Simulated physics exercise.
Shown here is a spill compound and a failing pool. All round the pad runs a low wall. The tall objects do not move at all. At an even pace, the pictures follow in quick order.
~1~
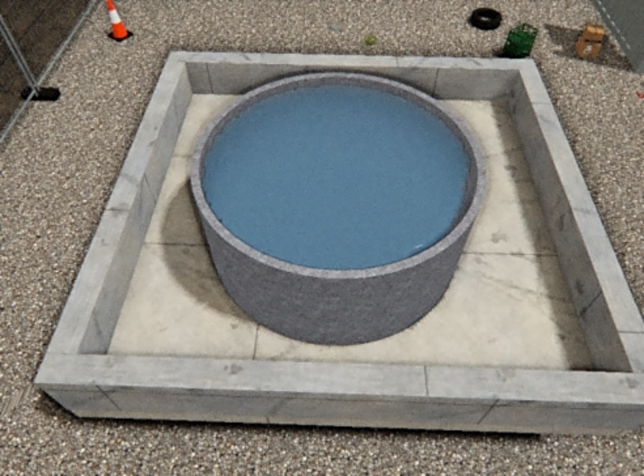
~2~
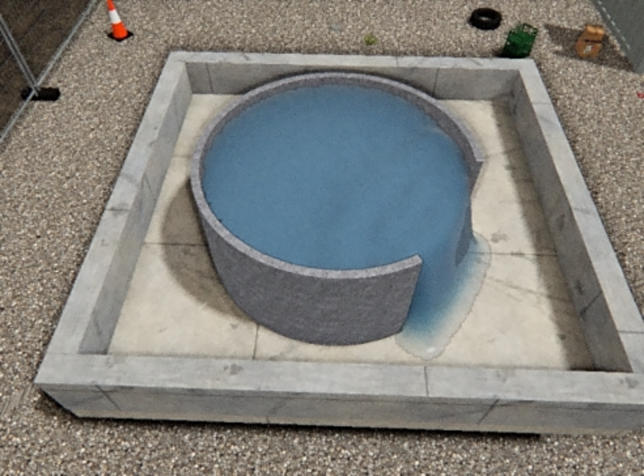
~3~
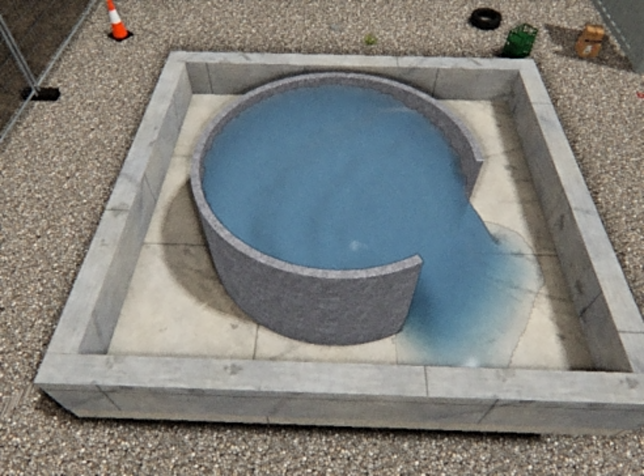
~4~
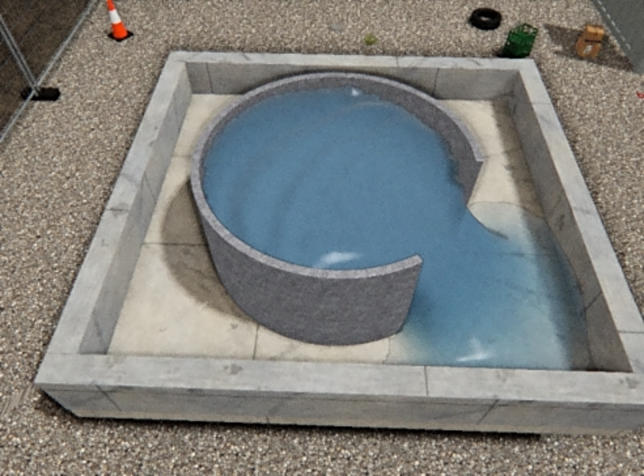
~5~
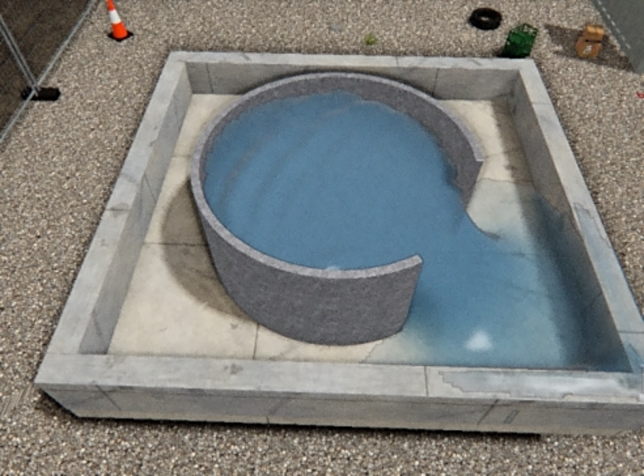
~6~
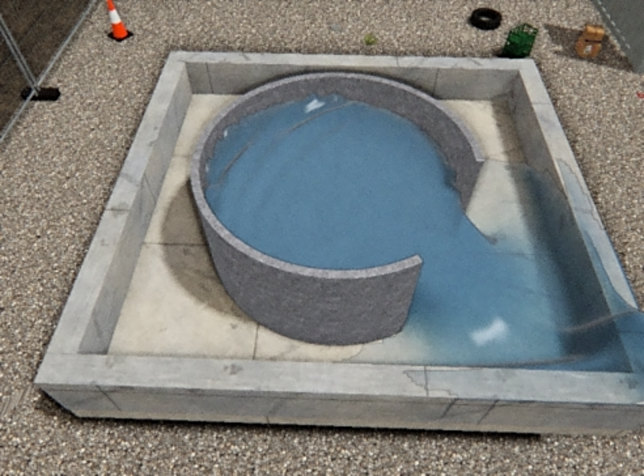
Blue water pours through a gap in the round pool and spreads across the walled pad.
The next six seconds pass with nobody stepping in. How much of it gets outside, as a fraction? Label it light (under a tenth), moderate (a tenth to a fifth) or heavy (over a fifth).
Moderate.
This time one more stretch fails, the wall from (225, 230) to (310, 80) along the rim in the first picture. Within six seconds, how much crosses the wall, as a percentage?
Around 14 in a hundred.
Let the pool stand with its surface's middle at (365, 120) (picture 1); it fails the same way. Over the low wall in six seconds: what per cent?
Observed share: Around 12 %.
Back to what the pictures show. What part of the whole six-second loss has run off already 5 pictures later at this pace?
Near 35 in a hundred.
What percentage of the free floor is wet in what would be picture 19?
Roughly 75 percent.
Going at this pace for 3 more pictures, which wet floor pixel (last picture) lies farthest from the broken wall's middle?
At roughly (498, 105).
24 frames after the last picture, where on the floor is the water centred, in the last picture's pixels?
Near pixel (355, 218).
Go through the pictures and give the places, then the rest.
In the first frame, still water in the round pool at (338, 163).
In the second frame, water pours out at (447, 268) and has run to (470, 235).
In the third frame, water pours out at (447, 267) and has run to (517, 241).
In the fourth frame, the front is at (545, 224), out from the gap at (446, 271).
In the fifth frame, water pours out at (446, 271) and has run to (535, 192).
In the sixth frame, water pours out at (446, 270) and has run to (527, 167).
A moment on, water covers 35 % of the floor; the low wall has let 2 % over.
Next, water covers 40 % of the floor; the low wall has let 5 % over.
Then, water covers 65 % of the floor; the low wall has let 12 % over.
Later, water covers 75 % of the floor; the low wall has let 13 % over.
In the end, water covers 75 % of the floor; the low wall has let 13 % over.
